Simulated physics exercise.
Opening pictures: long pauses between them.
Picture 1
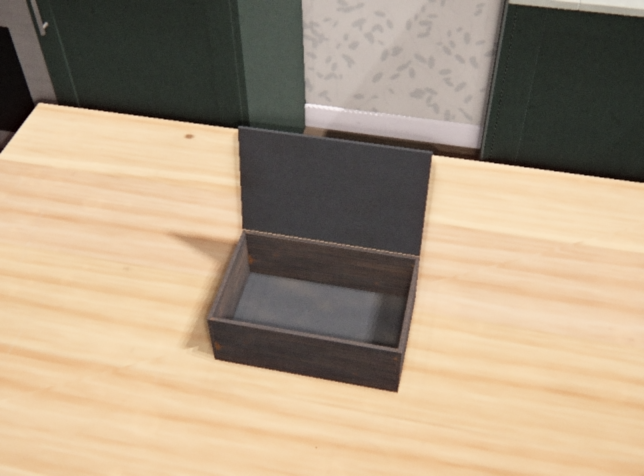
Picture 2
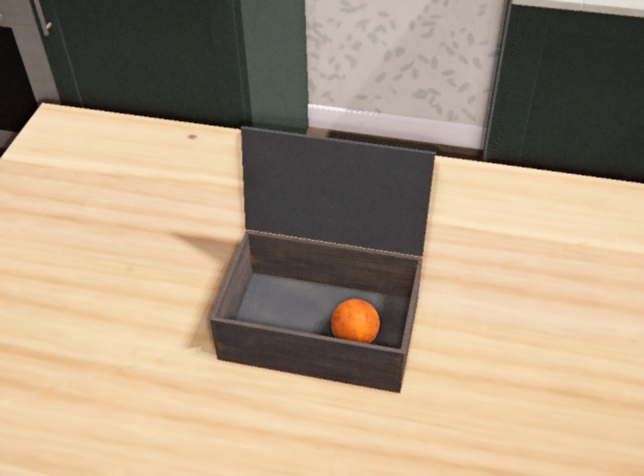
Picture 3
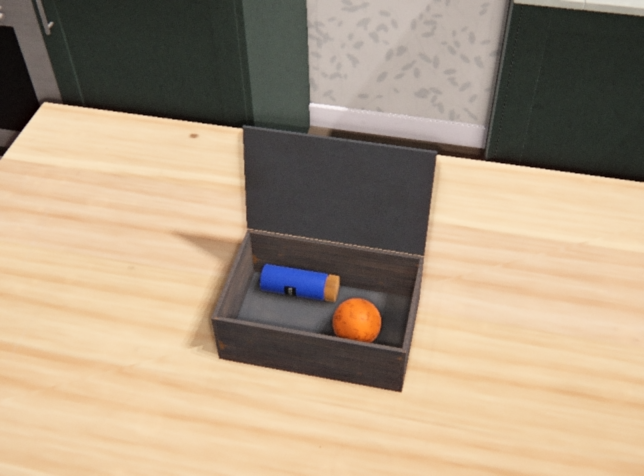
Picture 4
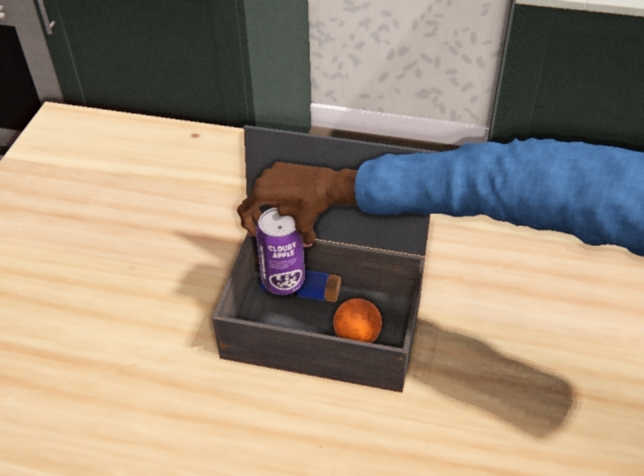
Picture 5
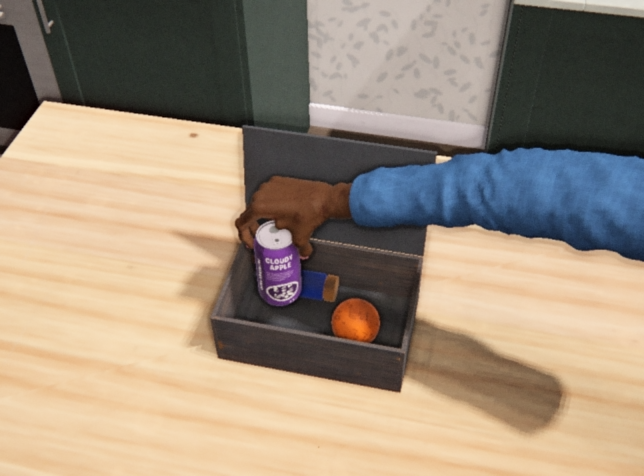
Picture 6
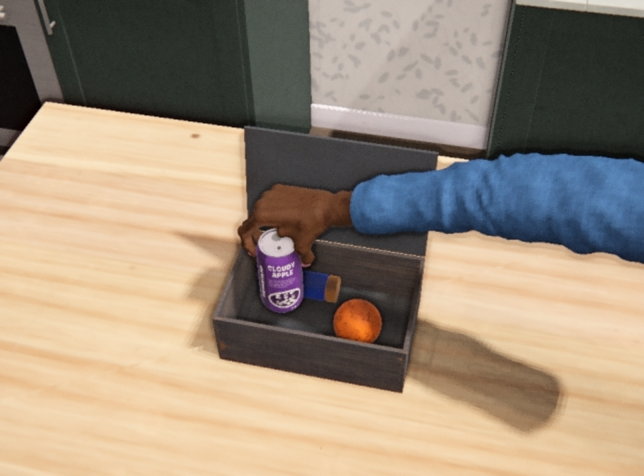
An orange ball appears in an open dark box on a wooden table, followed by a blue cylinder with a brown end; then a hand in a blue sleeve lowers a purple can into the box's left side.
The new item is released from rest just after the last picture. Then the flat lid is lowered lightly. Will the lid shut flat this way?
Stuck open.
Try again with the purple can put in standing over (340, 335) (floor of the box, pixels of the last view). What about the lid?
That way the lid ends up fully closed.
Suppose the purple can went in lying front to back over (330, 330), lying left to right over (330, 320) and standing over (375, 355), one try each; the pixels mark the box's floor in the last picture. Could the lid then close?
First try leaves it partly open, second try leaves it shut, third try leaves it partly open.
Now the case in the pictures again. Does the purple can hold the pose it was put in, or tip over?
It stays as placed.
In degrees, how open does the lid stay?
Roughly 35°.
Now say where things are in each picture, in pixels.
In the first picture, the last thing is not in view yet.
In the second picture, the last thing is not in view yet; orange ball (355, 324).
In the third picture, the last thing is not in view yet; orange ball (357, 323).
The fourth picture shows on its way; purple can (282, 253); orange ball (358, 323).
The fifth picture shows on its way; purple can (278, 265); orange ball (356, 323).
The sixth picture shows put in, still held; purple can (280, 272); orange ball (357, 323).
Then, 1.20 s past the last view, lid starting down; purple can displaced about its own width near (282, 292).
Then, 1.60 s past the last view, lid 58° above the rim; purple can displaced about its own width near (282, 292).
Finally, lid 33° above the rim; moved from the start, purple can; the other 2 still in place. Final places as the last picture's camera would see them, purple can near (282, 292).
